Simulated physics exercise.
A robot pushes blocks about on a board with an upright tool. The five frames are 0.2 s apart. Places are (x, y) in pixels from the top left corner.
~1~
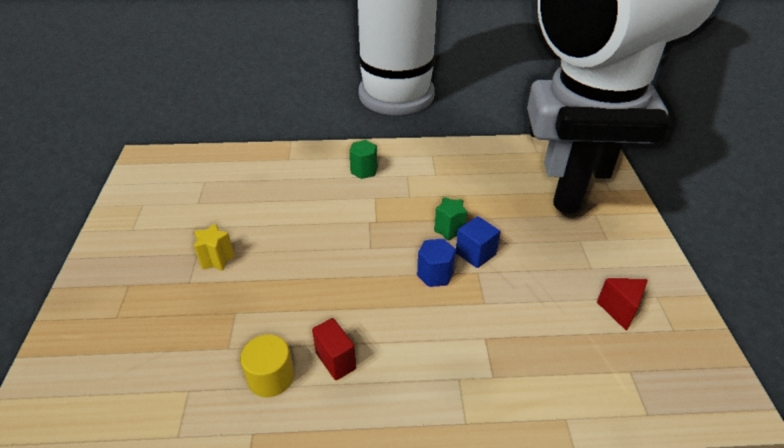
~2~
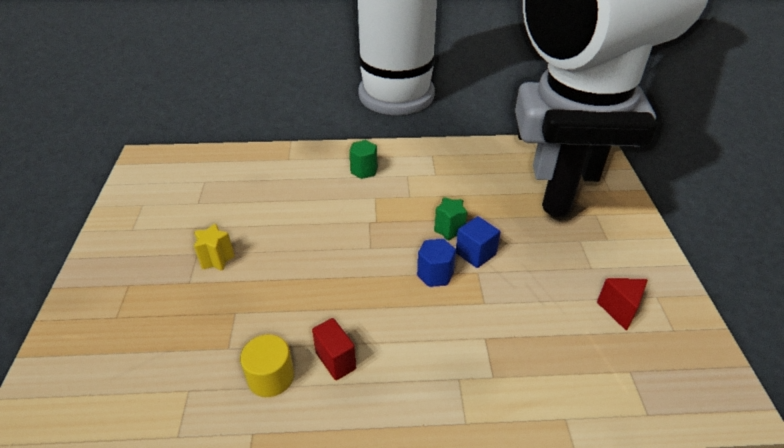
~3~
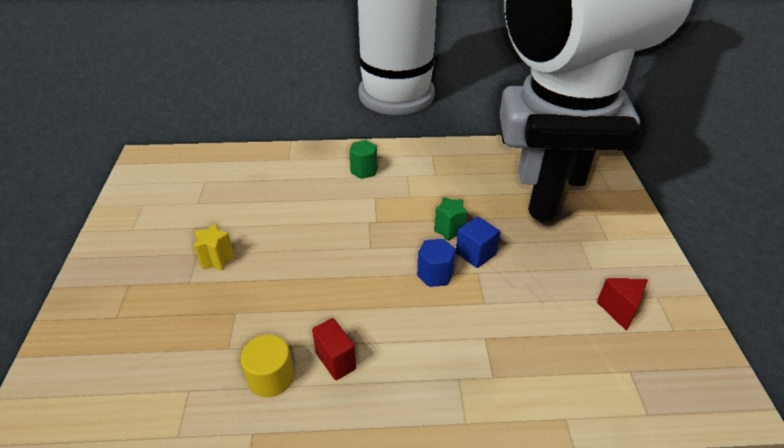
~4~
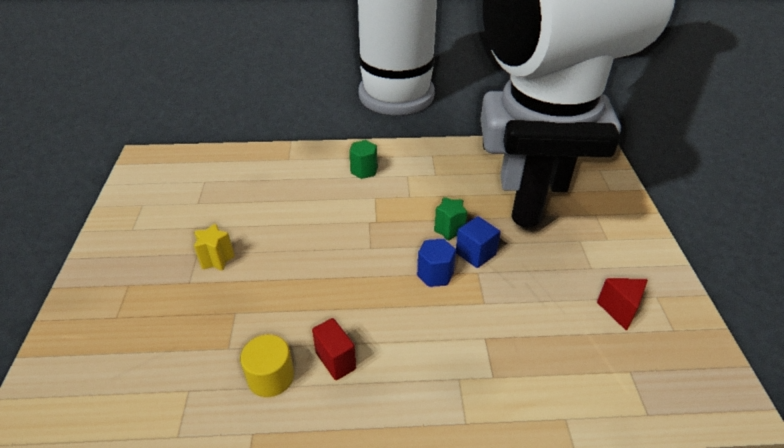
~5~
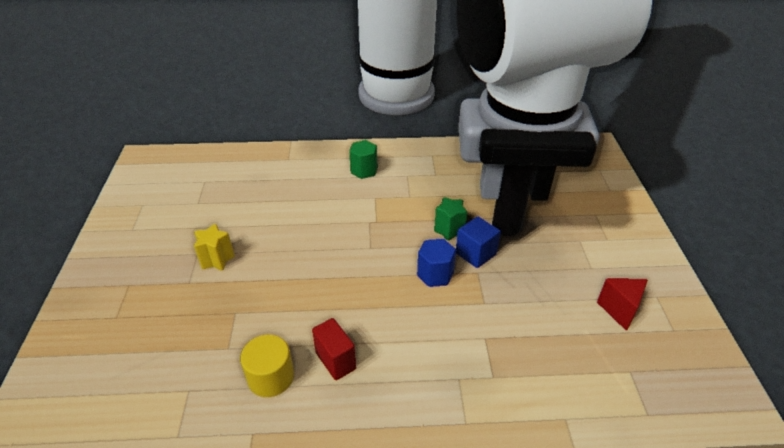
On a wooden board, a robot's upright black tool slides left toward the still blue blocks.
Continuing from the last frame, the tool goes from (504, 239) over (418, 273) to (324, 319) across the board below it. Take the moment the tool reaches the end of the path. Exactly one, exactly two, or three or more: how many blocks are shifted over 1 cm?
Displaced: Three or more.
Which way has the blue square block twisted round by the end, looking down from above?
Spin direction: Counter-clockwise.
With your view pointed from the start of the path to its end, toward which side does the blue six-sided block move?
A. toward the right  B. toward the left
B
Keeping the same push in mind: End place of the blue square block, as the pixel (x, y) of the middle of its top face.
In the picture, it is at (296, 320).
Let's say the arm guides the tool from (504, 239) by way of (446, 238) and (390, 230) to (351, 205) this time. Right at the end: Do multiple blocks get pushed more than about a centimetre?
I'd say yes.
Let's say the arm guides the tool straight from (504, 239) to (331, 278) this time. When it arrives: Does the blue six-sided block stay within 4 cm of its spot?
Going by the path, no.
On the path given first. One third of the way, tool at (448, 250); blue six-sided block at (402, 268); blue square block at (426, 251).
Two thirds of the way, tool at (387, 276); blue six-sided block at (341, 306), turned 25° anticlockwise; blue square block at (362, 283), turned 20° anticlockwise.
At the end, tool at (323, 308); yellow circular block at (236, 375); red oblong at (318, 359), turned 100° anticlockwise; blue six-sided block at (280, 351), turned 40° anticlockwise; blue square block at (296, 320), turned 35° anticlockwise.
